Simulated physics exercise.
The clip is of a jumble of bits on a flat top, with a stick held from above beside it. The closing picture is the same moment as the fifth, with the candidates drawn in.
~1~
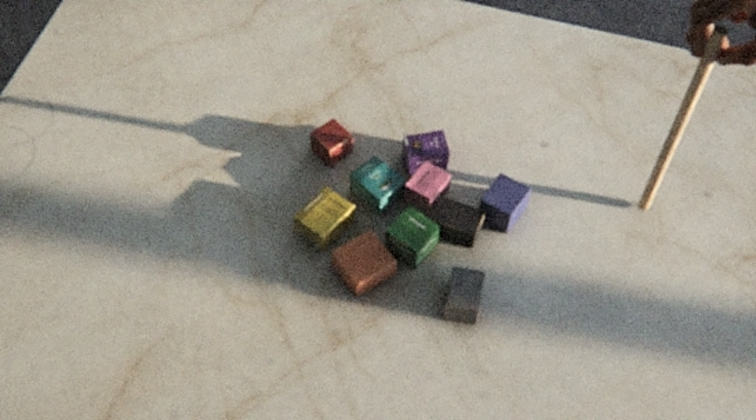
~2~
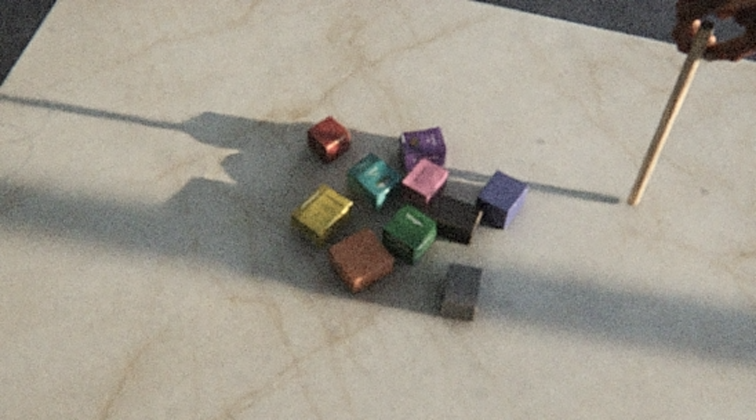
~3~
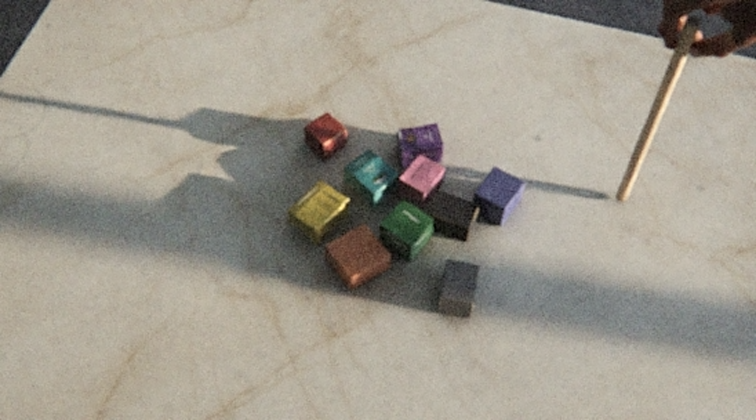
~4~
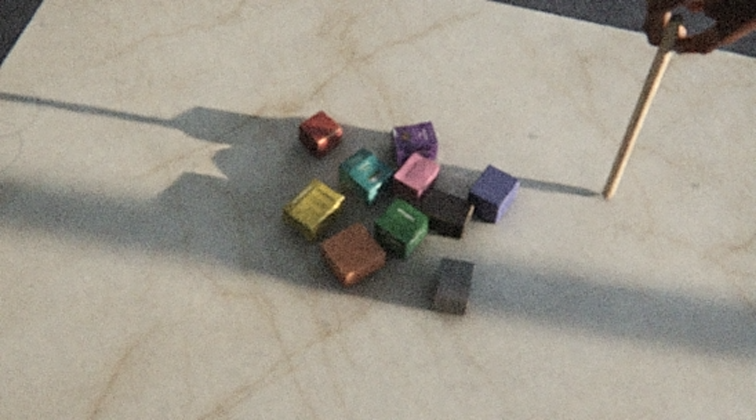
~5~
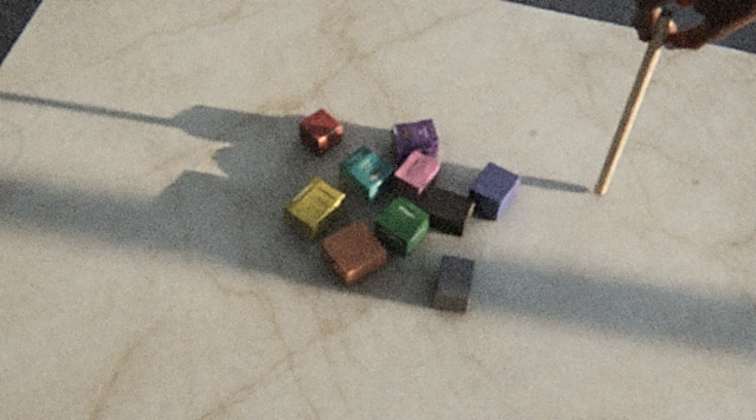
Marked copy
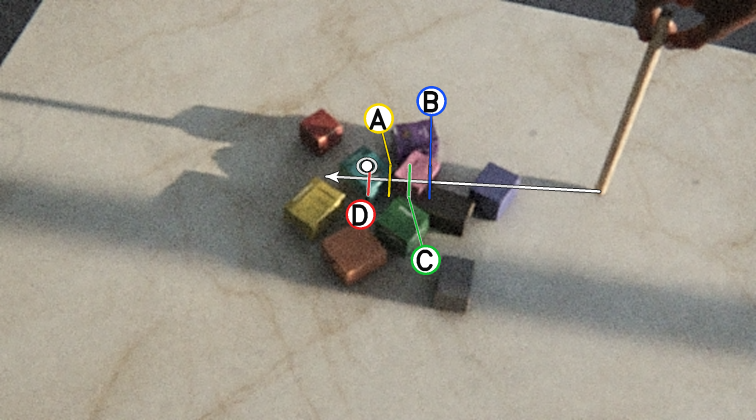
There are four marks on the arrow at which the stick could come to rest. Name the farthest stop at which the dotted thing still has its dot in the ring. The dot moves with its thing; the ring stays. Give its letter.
Up to mark B.
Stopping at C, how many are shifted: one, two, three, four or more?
Four or more.
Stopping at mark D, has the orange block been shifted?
No.
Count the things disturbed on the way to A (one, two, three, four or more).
In all, four or more.
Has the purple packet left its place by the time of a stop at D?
By then, no.
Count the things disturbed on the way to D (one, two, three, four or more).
Four or more.
On the marked copy, A at (390, 180); B at (430, 182); C at (409, 181); D at (370, 179); the arrow from (599, 191) to (326, 177); the white dot at (367, 166).
Following B. Soon after the start, foot of the stick (538, 189).
Later, foot of the stick (478, 186); blue block (480, 199); black block (441, 219).
In the end, foot of the stick (430, 183); blue block (478, 199); black block (442, 220); the dot is still in its ring.
As for the rest, A shifts the dotted thing to (334, 181); C shifts the dotted thing to (353, 177); D shifts the dotted thing to (317, 189).
